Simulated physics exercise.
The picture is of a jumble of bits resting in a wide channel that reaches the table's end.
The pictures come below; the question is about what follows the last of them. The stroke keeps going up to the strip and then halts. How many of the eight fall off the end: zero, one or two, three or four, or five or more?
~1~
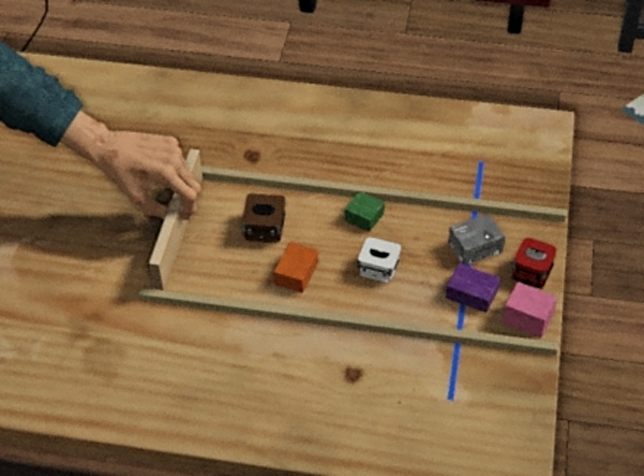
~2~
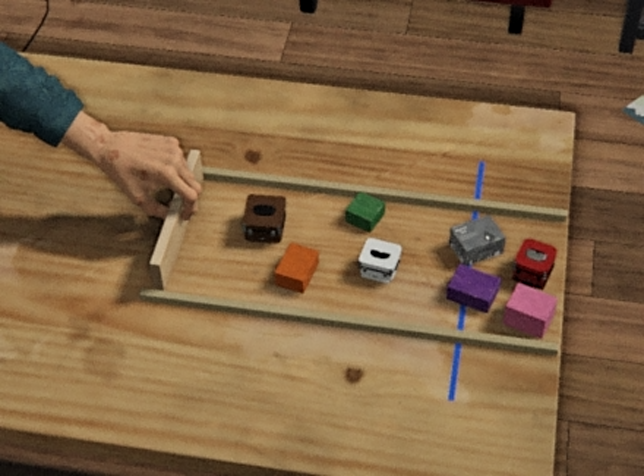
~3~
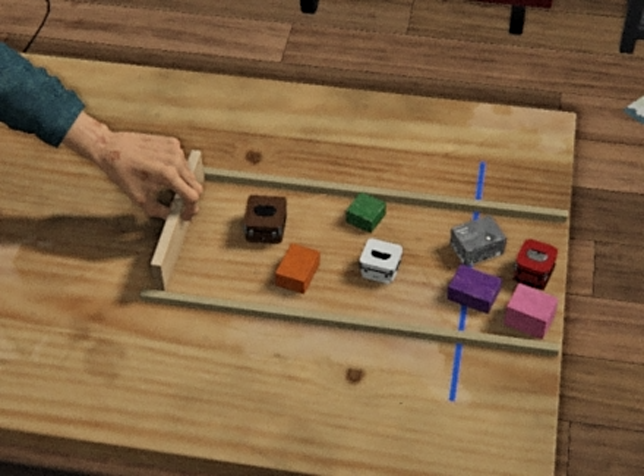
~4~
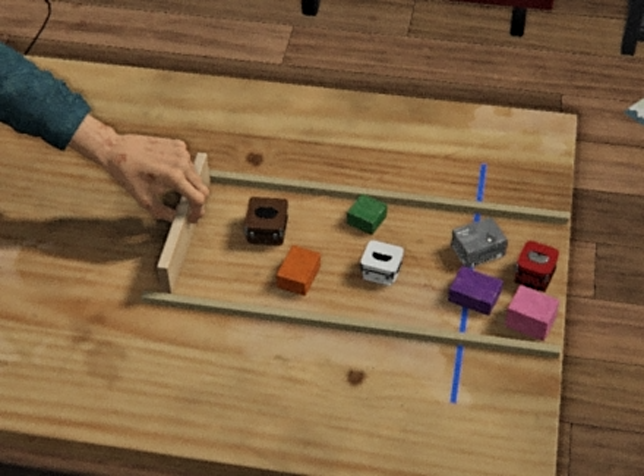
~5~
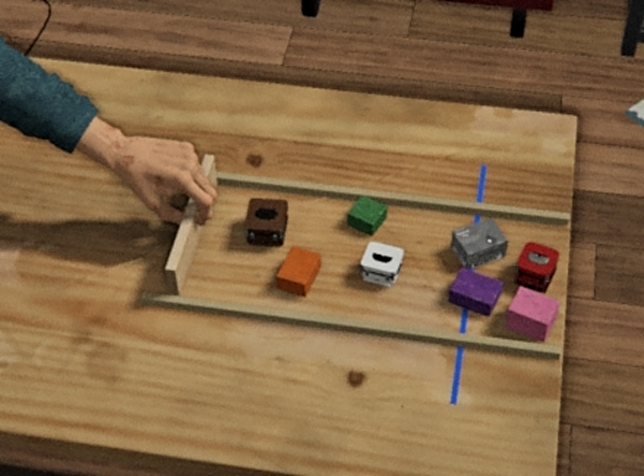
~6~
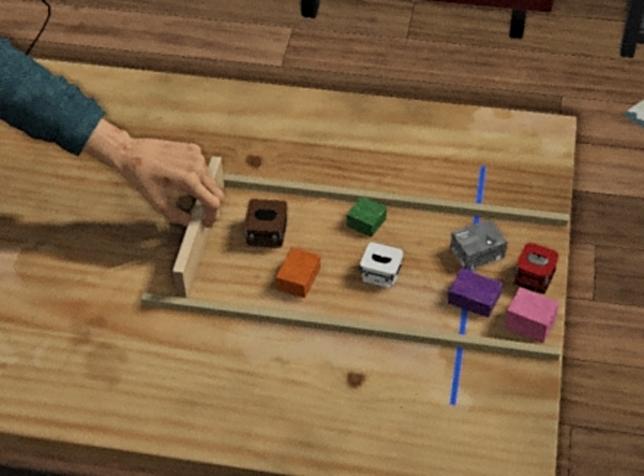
Looks like just one, maybe two go over the edge.
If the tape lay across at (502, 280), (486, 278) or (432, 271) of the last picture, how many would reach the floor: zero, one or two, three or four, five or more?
Either three or four; one to two; zero.
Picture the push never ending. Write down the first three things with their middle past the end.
Order, earliest first: The pink block; the purple block; the red case.
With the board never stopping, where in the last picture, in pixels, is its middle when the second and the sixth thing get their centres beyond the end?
The middle sits near (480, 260) at the first moment and near (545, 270) at the second.
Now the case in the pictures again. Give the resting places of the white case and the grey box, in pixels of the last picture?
The white case finishes at (523, 288); the grey box finishes at (541, 239).
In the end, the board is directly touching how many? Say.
That comes to 3.
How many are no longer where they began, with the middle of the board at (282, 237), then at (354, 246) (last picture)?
I make it 1 at the first spot and 4 at the other.
Early on, none off yet; red case at rest near (536, 268); pink block at rest near (531, 315); purple block at rest near (475, 293).
A while later, none off yet; red case at rest near (540, 269); pink block travelled a little near (555, 324); purple block travelled about its own width near (517, 304).
Finally, the number that fall off is one or two; lost, pink block.
